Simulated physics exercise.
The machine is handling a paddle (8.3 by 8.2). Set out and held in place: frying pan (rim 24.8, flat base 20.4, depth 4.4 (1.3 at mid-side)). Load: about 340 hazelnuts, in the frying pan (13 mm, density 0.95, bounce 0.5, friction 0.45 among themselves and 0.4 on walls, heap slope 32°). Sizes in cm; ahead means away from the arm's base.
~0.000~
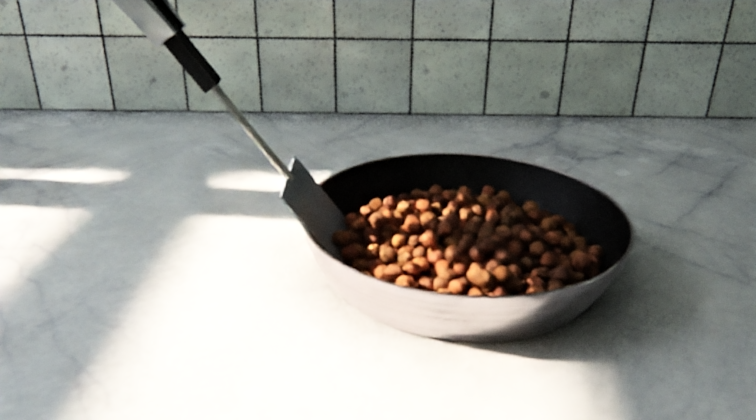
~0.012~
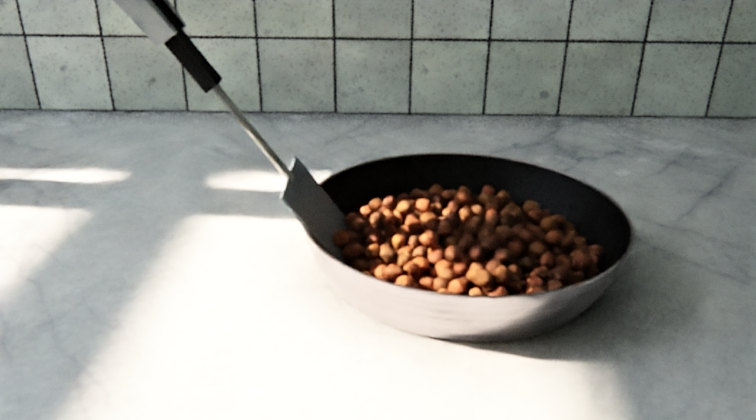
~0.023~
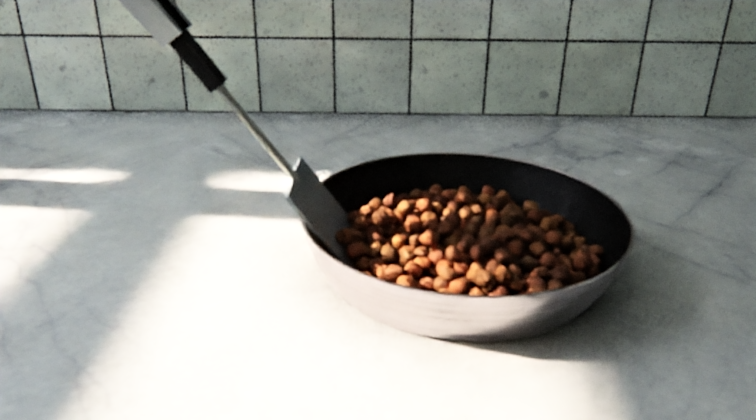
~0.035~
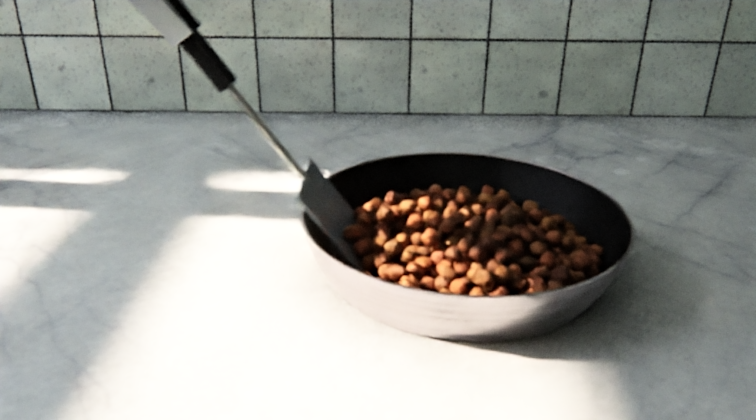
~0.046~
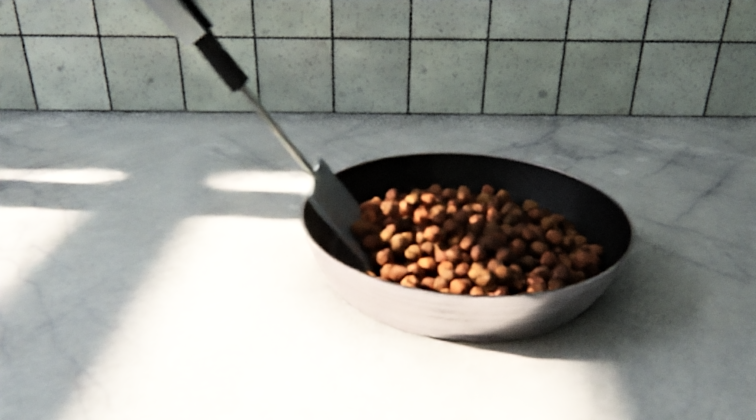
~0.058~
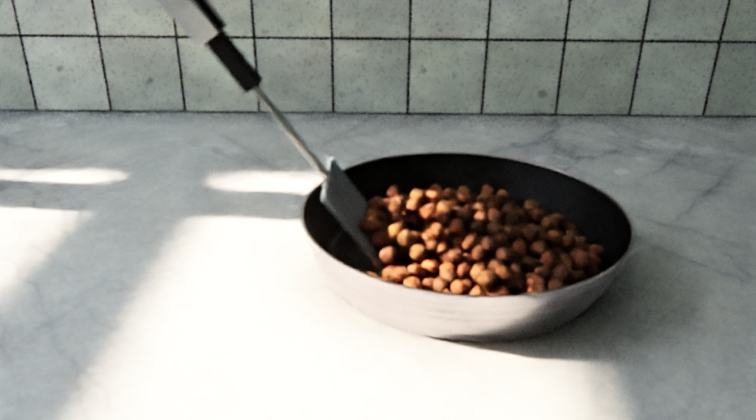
A metal paddle with a black collar slants down from the upper left into a frying pan on a sunlit, pale marble counter, seen from slightly above. The pan, silvery outside and dark inside, holds a heap of reddish-brown hazelnuts before pale green tiles. The paddle slides right from the left rim, nudging the nearest nuts slightly, while the pan and camera stay still.
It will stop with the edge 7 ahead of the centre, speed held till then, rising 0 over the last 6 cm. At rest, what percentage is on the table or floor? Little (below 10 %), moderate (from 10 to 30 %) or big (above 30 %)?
A little share, below 10 %, ends on the table or floor.
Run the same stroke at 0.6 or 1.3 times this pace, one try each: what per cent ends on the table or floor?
Some 0 and 10 per cent.
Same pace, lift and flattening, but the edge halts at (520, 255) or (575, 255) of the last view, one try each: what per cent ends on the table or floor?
About 0 and 15 per cent.
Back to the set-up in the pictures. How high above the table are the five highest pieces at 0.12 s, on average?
Roughly 5 cm.
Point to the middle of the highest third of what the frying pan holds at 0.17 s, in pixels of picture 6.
At about (507, 223).
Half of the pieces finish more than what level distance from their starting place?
Roughly 3 cm.
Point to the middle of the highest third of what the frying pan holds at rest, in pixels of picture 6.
At about (570, 223).
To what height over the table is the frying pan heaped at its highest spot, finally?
Roughly 6.0 cm.
After 0.12 s, sloping 54°, highest piece 6 above the table; 342 in the frying pan.
After 0.17 s, sloping 54°, highest piece 6 above the table; 342 in the frying pan.
After 0.40 s, sloping 54°, highest piece 6 above the table; 330 in the frying pan, 11 on the table or floor, 1 on the blade or in flight.
After 1.45 s, sloping 54°, highest piece 6 above the table; 330 in the frying pan, 12 on the table or floor.
In the end, 330 in the frying pan, 12 on the table or floor. That is 4 % on the table or floor.
